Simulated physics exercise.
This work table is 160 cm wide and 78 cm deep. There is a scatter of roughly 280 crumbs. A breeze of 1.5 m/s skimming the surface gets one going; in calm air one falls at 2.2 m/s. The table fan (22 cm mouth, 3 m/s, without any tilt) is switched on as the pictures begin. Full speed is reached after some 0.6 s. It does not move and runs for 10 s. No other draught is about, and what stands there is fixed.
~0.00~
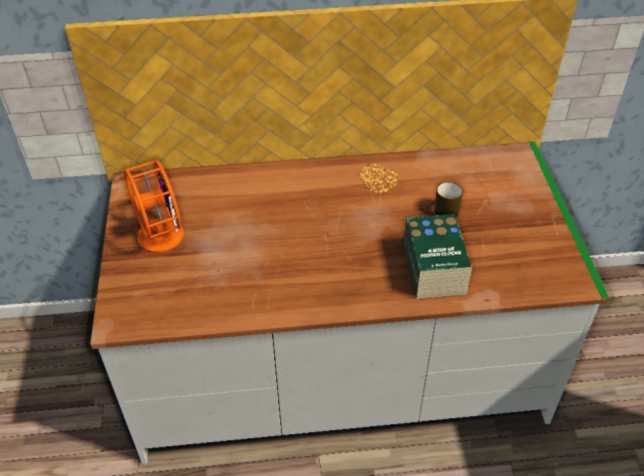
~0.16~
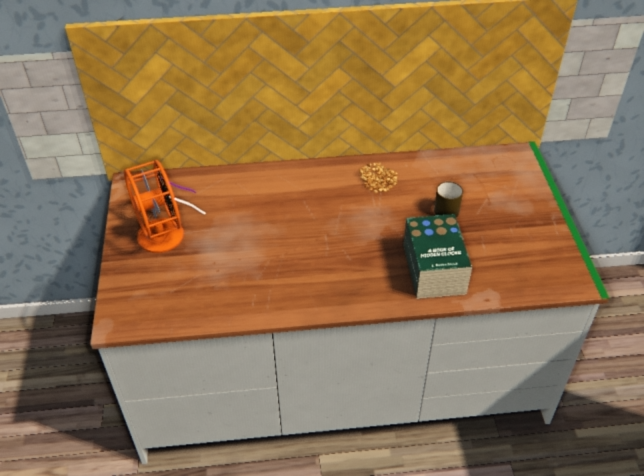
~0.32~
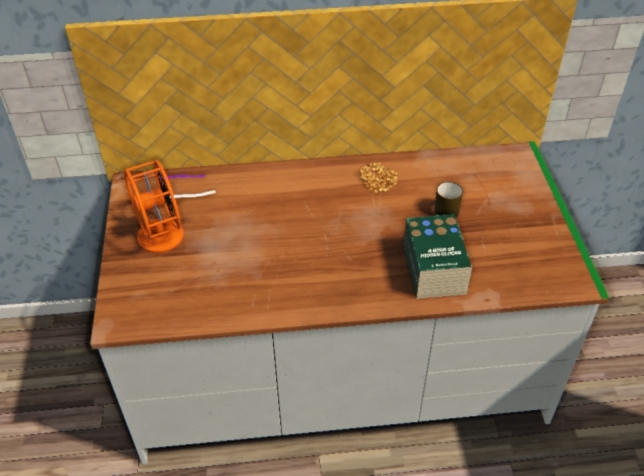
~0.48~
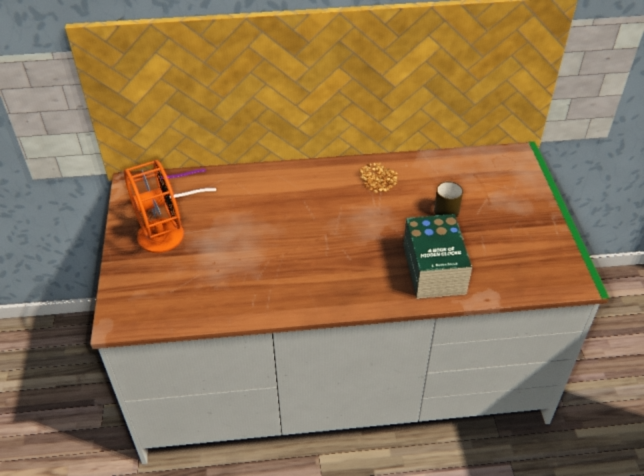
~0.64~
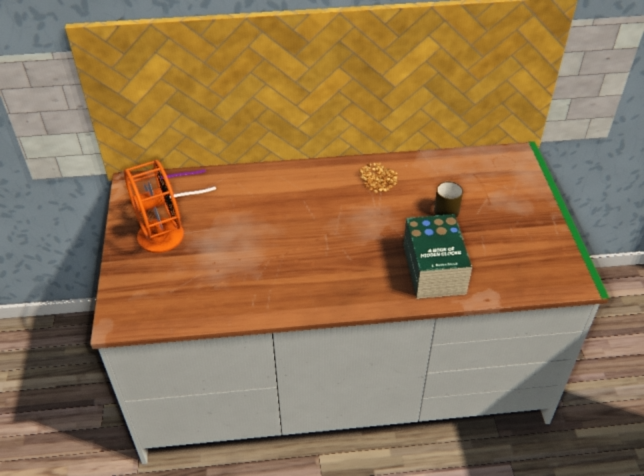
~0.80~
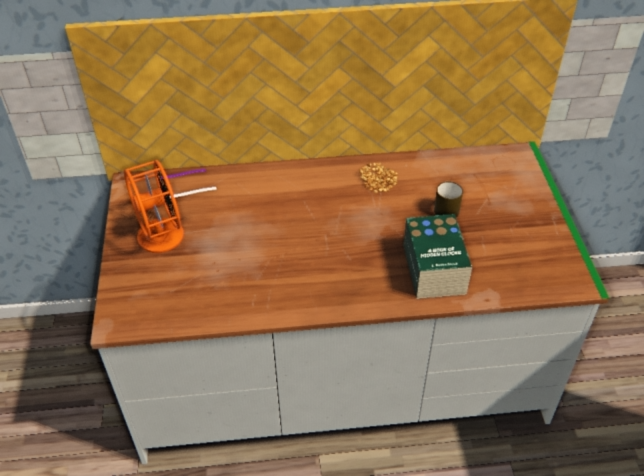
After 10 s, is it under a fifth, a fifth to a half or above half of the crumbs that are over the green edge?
The share over the green edge is over half.
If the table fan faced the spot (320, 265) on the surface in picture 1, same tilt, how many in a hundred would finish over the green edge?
In that case some 0 per cent.
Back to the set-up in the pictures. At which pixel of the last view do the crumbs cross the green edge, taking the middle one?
Near (551, 176).
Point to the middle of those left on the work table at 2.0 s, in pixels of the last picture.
Around (488, 176).
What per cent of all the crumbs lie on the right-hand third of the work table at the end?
Near 4 %.
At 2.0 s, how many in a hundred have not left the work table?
Some 50 per cent.
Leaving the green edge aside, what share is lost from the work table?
Some 0 per cent.
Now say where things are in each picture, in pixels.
In the first frame, the middle of the crumbs is near (380, 179), none has stirred yet and the mouth of the table fan is at (152, 200).
In the second frame, the middle of the crumbs is near (380, 177), none has stirred yet and the green edge is centred on (568, 212).
In the third frame, the middle of the crumbs is near (380, 177), none has stirred yet, the top of a mug is at (450, 190) and the top of a book is at (438, 242).
In the fourth frame, the middle of the crumbs is near (380, 177) and none has stirred yet.
In the fifth frame, the middle of the crumbs is near (380, 177) and none has stirred yet.
In the sixth frame, the middle of the crumbs is near (380, 177) and none has stirred yet.
After 2.0 s, 95 % are on the move or not yet settled, 50 % are over the green edge; the middle of those still in play is near (498, 174).
After 3.2 s, 10 % are on the move or not yet settled, 92 % are over the green edge.
After 5.5 s, 4 % are on the move or not yet settled, 95 % are over the green edge.
After 10.0 s, at the end, 96 % are over the green edge.
